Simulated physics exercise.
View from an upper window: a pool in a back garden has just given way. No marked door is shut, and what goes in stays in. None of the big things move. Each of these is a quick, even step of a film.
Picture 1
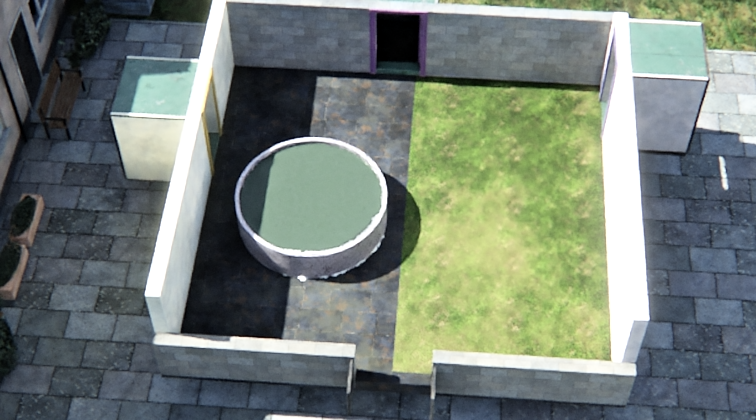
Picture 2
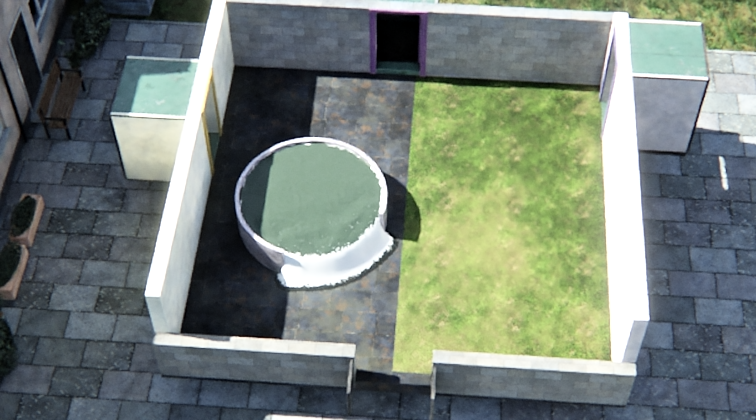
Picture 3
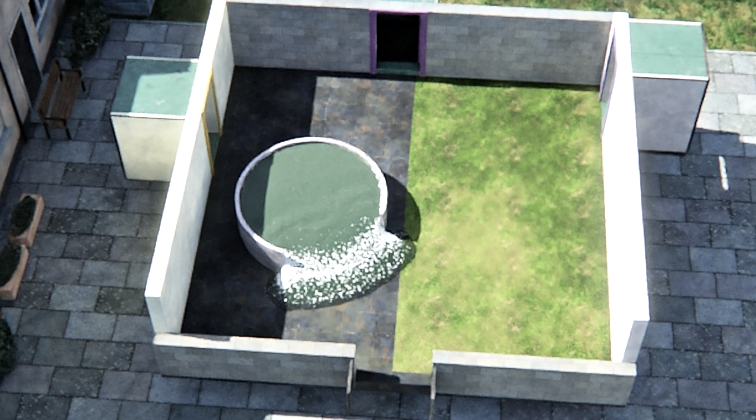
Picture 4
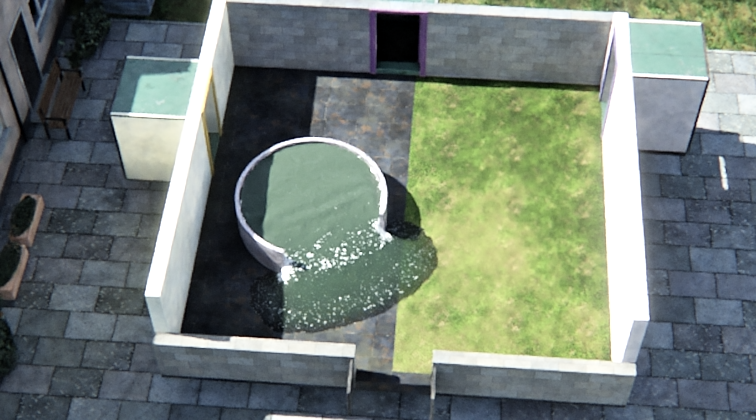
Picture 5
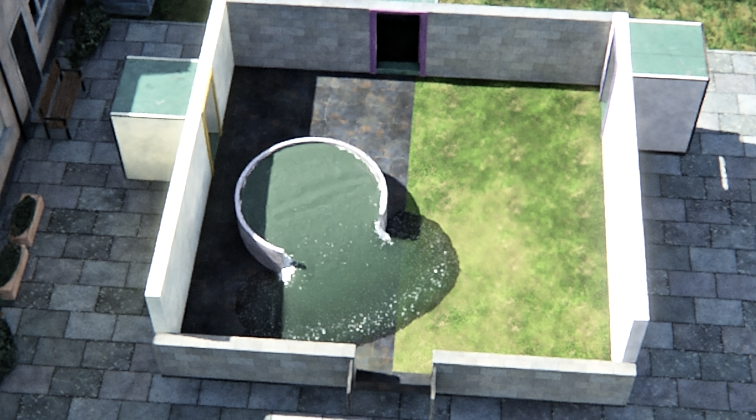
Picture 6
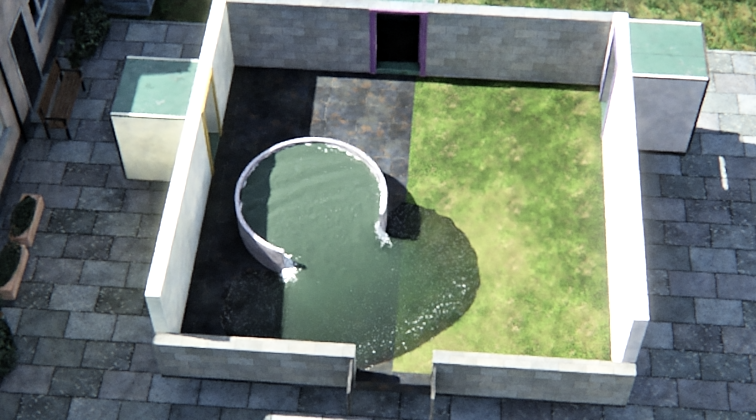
A round pool in a walled garden bursts open, and water spreads across paving and grass.
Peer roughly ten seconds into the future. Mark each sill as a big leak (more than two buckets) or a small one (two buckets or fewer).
Purple door: Small; yellow door: Small; blue door: Small.
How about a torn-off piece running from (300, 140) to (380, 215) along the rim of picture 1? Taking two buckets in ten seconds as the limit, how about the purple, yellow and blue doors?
In order, purple door overshoots the limit, yellow door remains short of it, blue door overshoots the limit.
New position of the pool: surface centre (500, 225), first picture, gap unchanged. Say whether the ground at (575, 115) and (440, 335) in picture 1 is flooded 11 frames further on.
I'd say still dry for the first and swamped for the second.
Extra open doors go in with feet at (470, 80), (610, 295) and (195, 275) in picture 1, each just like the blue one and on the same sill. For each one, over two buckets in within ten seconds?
Door one stays inside the limit, door two breaks the limit, door three breaks the limit.
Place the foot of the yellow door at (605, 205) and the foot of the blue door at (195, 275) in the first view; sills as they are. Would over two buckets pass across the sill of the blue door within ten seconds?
In this case the blue door overshoots the mark.
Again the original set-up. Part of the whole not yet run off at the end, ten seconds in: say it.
Roughly 68 parts in every hundred.
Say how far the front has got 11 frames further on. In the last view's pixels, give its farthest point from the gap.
Close to (552, 381).
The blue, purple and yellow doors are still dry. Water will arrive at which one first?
The yellow-painted one.
A moment on, water covers 25 % of the floor; the purple door not reached, the yellow door not reached, the blue door not reached.
Next, water covers 30 % of the floor; the purple door not reached, the yellow door not reached, the blue door not reached.
Then, water covers 40 % of the floor; the purple door not reached, the yellow door not reached, the blue door not reached.
Later, water covers 60 % of the floor; the purple door not reached, the yellow door wet at the sill, nothing in, the blue door not reached.
In the end, water covers 85 % of the floor; the purple door wet at the sill, nothing in, the yellow door wet at the sill, nothing in, the blue door wet at the sill, nothing in.
